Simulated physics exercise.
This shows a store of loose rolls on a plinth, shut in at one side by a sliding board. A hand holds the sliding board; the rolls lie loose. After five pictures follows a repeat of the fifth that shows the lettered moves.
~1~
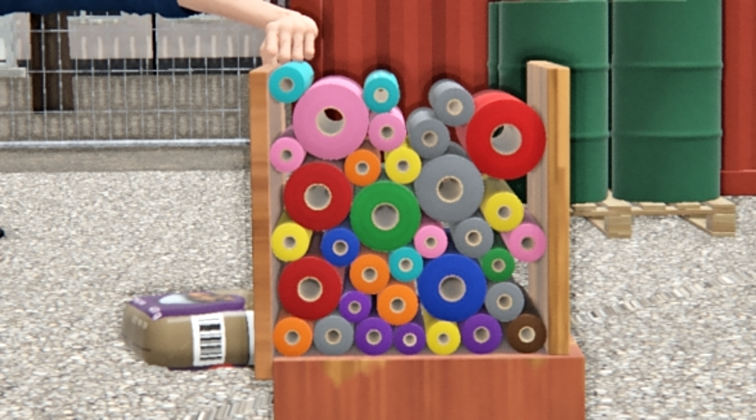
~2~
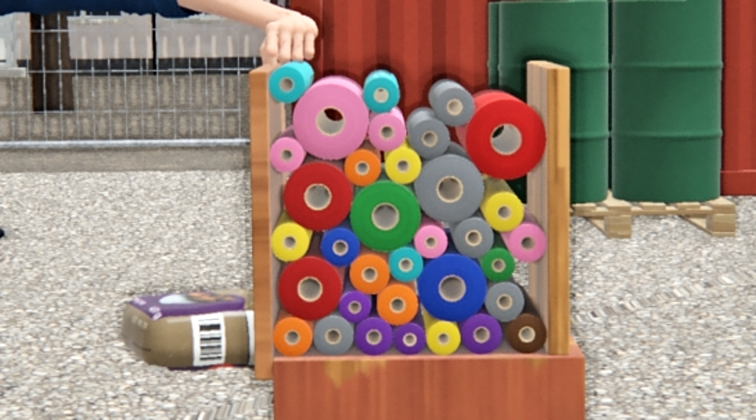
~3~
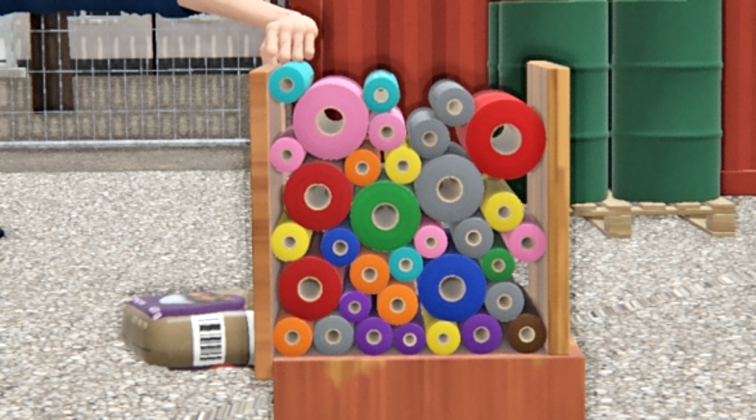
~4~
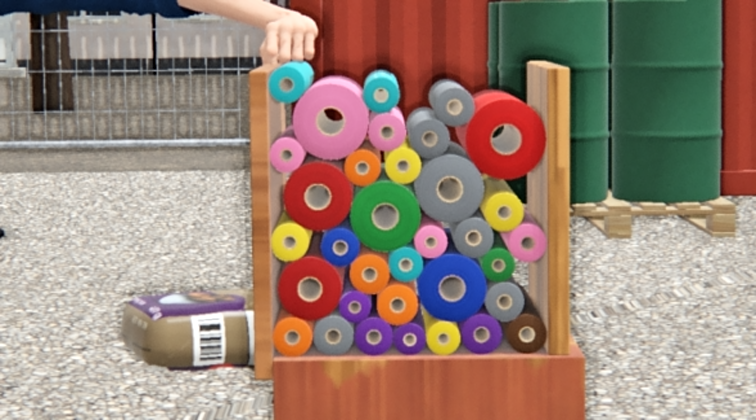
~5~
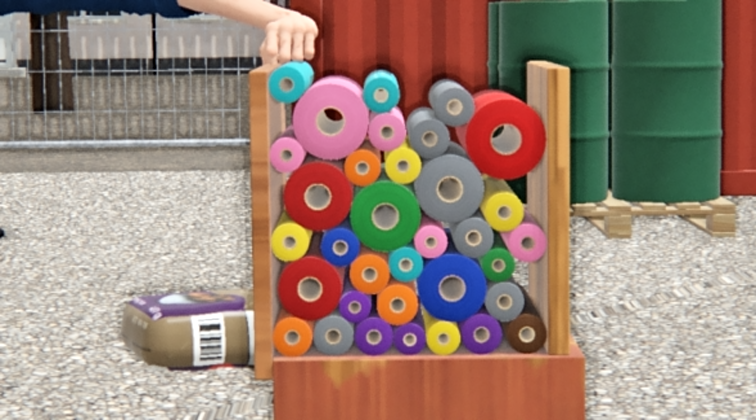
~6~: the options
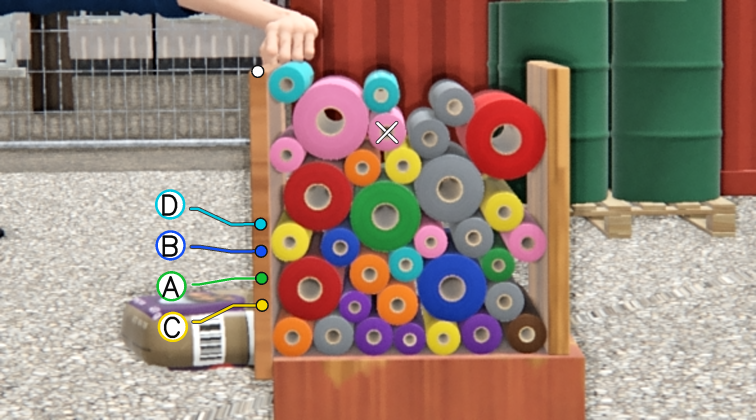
To begin with, a hand rests on top of the wooden board at the left of a stack of colourful rolls on a wooden base. Through the rest of the clip nothing visibly moves: the hand stays on the board and the rolls keep their places.
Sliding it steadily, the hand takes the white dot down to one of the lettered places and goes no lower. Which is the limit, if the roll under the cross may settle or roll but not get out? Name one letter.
B is the limit.
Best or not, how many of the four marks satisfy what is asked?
Two of them.
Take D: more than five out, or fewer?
At D, fewer than five.
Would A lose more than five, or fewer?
More than five.
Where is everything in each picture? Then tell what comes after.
A turquoise roll (406, 264); a grey roll (474, 238); a pink roll (331, 121), in the first frame.
A pink roll (331, 121); a pink roll (387, 133), in the second frame.
Side board (271, 210); an orange roll (293, 338), in the third frame.
A purple roll (481, 335); a blue roll (452, 288), in the fourth frame.
A turquoise roll (406, 264); a grey roll (474, 238); a pink roll (331, 121), in the fifth frame.
On the marked copy, A at (262, 278); B at (261, 251); C at (262, 305); D at (261, 224); the cross at (387, 133); the white dot at (258, 71).
Following B. Soon after the start, top of the board (269, 148).
Later, top of the board (270, 233).
In the end, top of the board (271, 250), two out over the board, the crossed one still inside.
As for the rest, A lets the crossed one out; C lets the crossed one out; D keeps the crossed one inside.
